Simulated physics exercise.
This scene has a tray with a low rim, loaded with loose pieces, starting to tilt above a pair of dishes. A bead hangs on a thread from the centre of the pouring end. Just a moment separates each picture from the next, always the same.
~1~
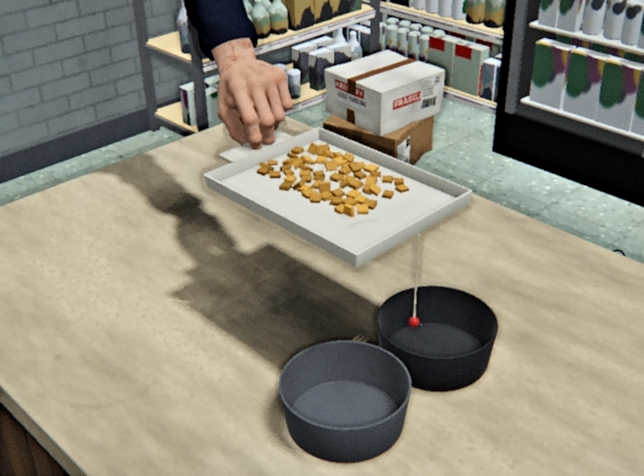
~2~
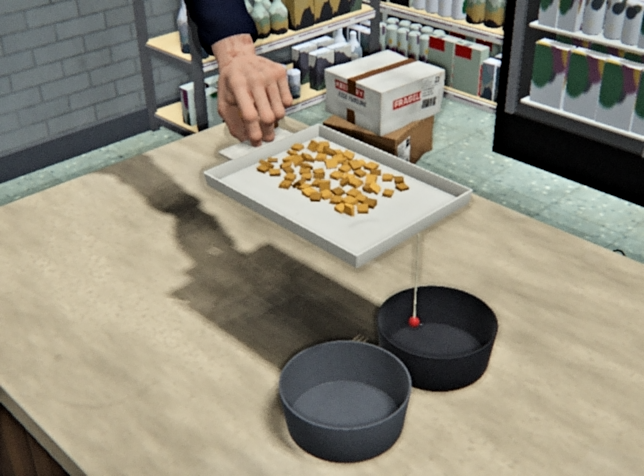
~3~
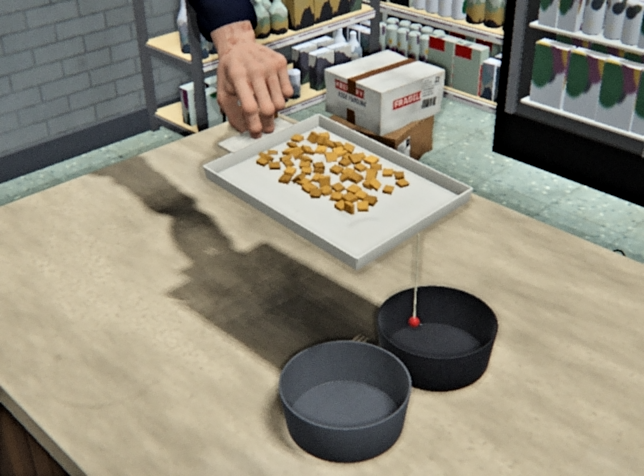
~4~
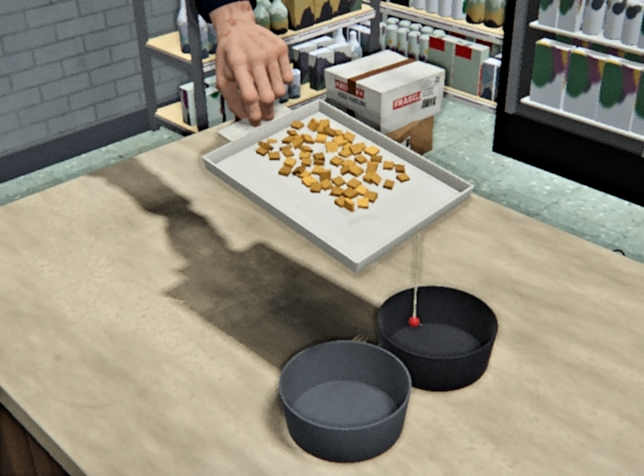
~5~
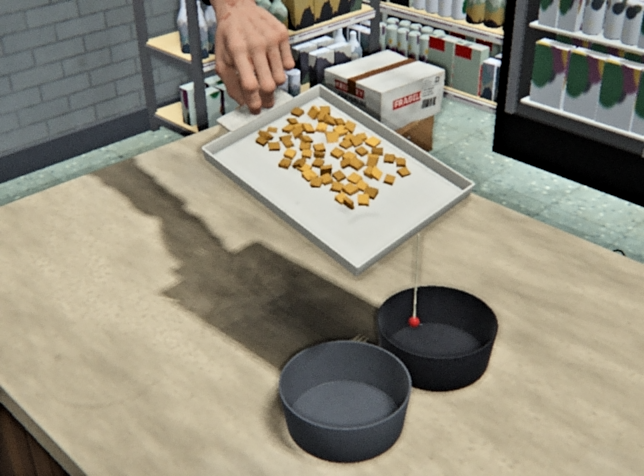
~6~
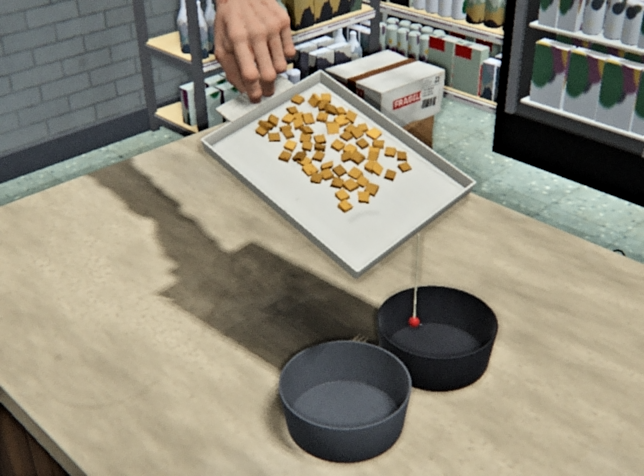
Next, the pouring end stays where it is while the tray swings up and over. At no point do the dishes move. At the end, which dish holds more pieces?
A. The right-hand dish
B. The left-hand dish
B.
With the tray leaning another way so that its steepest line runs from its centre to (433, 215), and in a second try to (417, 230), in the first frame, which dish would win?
Case one: The dish at right. Case two: The dish at right.
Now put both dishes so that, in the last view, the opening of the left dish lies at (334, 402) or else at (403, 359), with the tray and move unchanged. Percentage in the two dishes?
70 % for the first, 90 % for the second.
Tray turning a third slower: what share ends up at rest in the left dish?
Expected result: Around 100 per cent.
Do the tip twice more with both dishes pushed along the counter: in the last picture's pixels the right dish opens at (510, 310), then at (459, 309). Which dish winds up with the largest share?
Case one: The dish at left. Case two: The dish at left.
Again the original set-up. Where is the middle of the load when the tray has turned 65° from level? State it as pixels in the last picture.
Roughly at (364, 240).
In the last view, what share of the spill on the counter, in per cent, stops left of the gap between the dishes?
Near 10 in a hundred.
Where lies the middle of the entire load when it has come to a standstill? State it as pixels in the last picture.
Roughly pixel (373, 413).
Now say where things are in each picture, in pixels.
The first picture shows corners of the pouring end at (357, 253) and (469, 191), level; middle of the load at (336, 178), cereal squares; left dish at (393, 431); right dish at (484, 362); bead on its thread at (414, 322).
The second picture shows corners of the pouring end at (357, 254) and (469, 190), level; middle of the load at (336, 176).
The third picture shows corners of the pouring end at (357, 257) and (470, 188), tipped barely, lowest at the left corner; middle of the load at (337, 170).
The fourth picture shows corners of the pouring end at (357, 261) and (471, 186), tipped a little, lowest at the left corner; middle of the load at (337, 162).
The fifth picture shows corners of the pouring end at (357, 265) and (472, 184), tipped a little, lowest at the left corner; middle of the load at (337, 153).
The sixth picture shows corners of the pouring end at (357, 269) and (473, 182), tipped clearly, lowest at the left corner; middle of the load at (338, 146); left dish at (393, 431); right dish at (484, 362).
Soon, tray tipped steeply; most on the tray; a stray few in the left dish; a small part in the air.
A while on, tray tipped past a quarter turn; about two thirds on the tray; about a quarter in the left dish; a small part outside both; a small part in the air.
Towards the end, tray tipped past a quarter turn; most in the left dish; about a quarter outside both.
Finally, tray tipped past a quarter turn; most in the left dish; none in the right dish; about a quarter outside both.
